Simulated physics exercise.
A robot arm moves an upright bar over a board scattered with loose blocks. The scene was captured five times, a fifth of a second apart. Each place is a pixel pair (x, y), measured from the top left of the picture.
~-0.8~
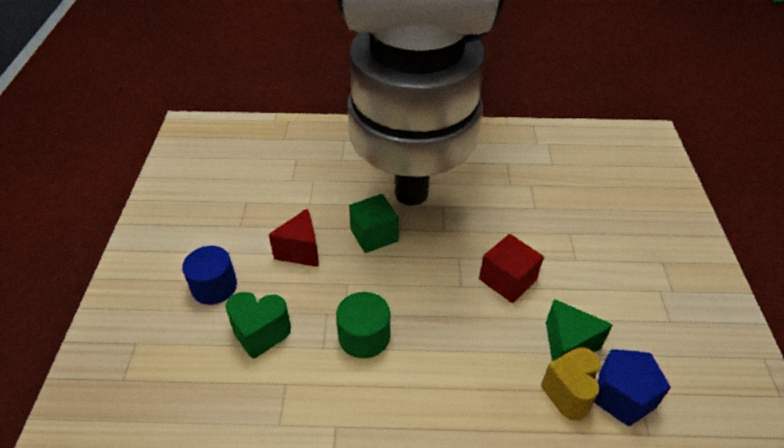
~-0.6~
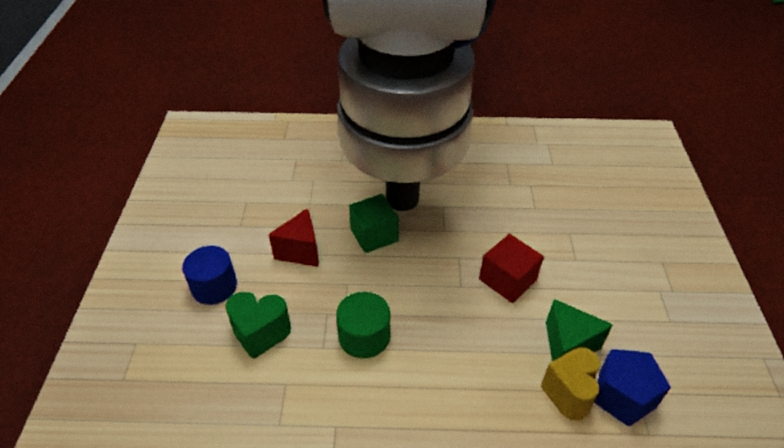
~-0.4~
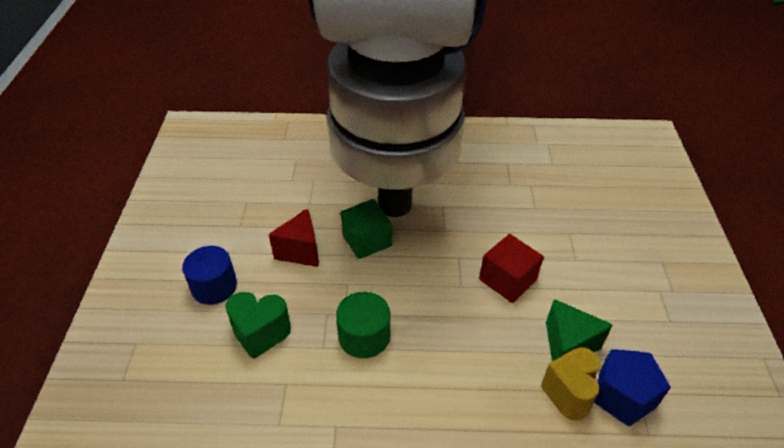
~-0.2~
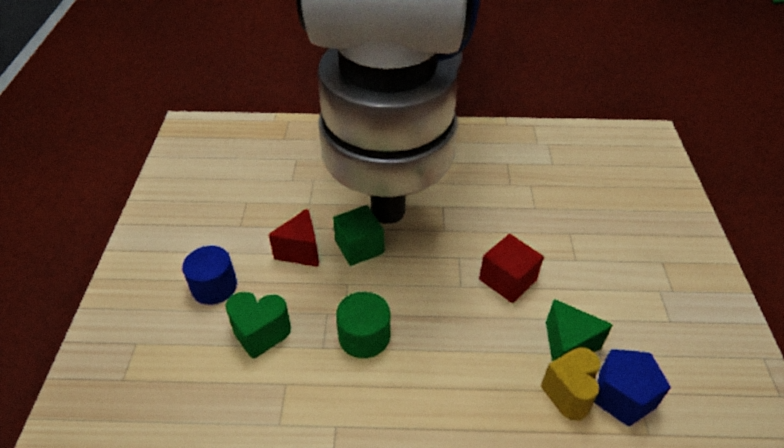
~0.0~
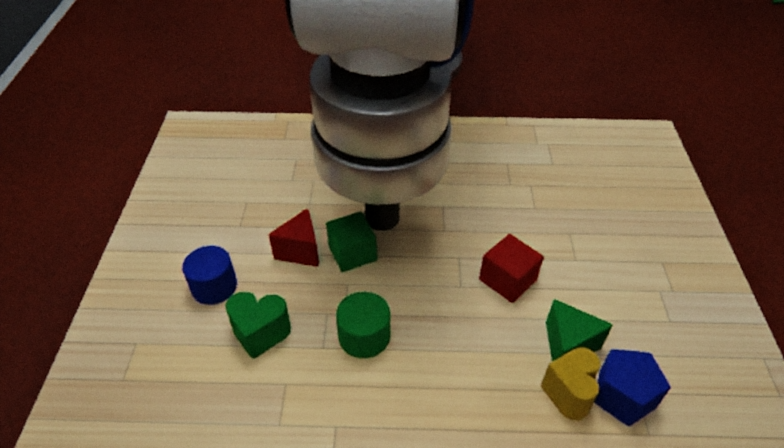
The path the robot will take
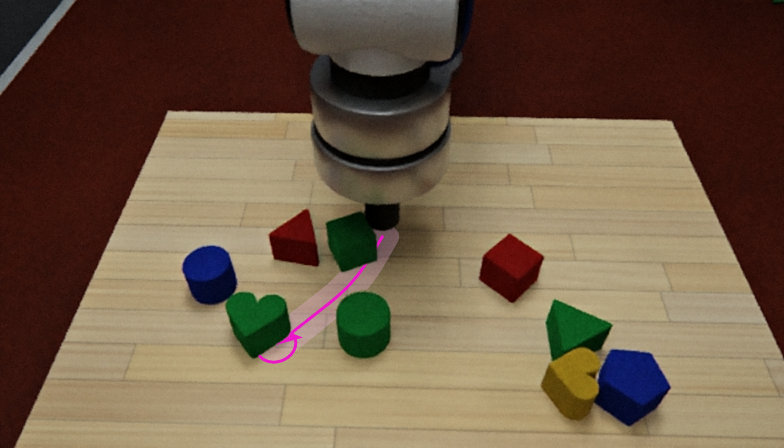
A robot arm's bar moves left and pushes the green cube toward the red triangular block.
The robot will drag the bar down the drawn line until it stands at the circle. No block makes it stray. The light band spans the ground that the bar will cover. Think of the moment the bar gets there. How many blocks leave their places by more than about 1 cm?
Here I'd predict at least three blocks moving more than 1 cm.
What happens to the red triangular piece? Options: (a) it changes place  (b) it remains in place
a (it changes place)
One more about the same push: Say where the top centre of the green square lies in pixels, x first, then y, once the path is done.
I predict (282, 270).
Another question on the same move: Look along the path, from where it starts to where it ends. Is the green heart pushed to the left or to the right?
It shifts to the right.
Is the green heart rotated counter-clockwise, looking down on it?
I believe not.
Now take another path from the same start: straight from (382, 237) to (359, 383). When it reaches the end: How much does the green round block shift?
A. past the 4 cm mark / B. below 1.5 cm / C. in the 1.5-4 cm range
It's A.
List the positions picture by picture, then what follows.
In the first picture, lower end of the bar (411, 195), tops of blocks, green heart (254, 309), red triangular piece (297, 227), green square (374, 210), green round block (363, 312).
In the second picture, bar (403, 200), blocks as before.
In the third picture, bar (395, 206), green square (366, 216).
In the fourth picture, bar (388, 212), green square (358, 222).
In the fifth picture, bar (382, 219), green heart (254, 309), red triangular piece (297, 227), green square (351, 229), green round block (363, 312).
The drawn path runs from (382, 237) by way of (342, 292) to (276, 345).
What follows on the original path. One third of the way, bar (358, 256); red triangular piece (288, 231), turned 25° clockwise; green square (315, 258), turned 35° clockwise.
Two thirds of the way, bar (319, 292); red triangular piece (280, 235), turned 55° clockwise; green square (283, 270), turned 65° clockwise.
At the end, bar (272, 328); green heart (218, 322), turned 30° clockwise; red triangular piece (280, 235), turned 55° clockwise; green square (282, 270), turned 70° clockwise; green round block not moved.
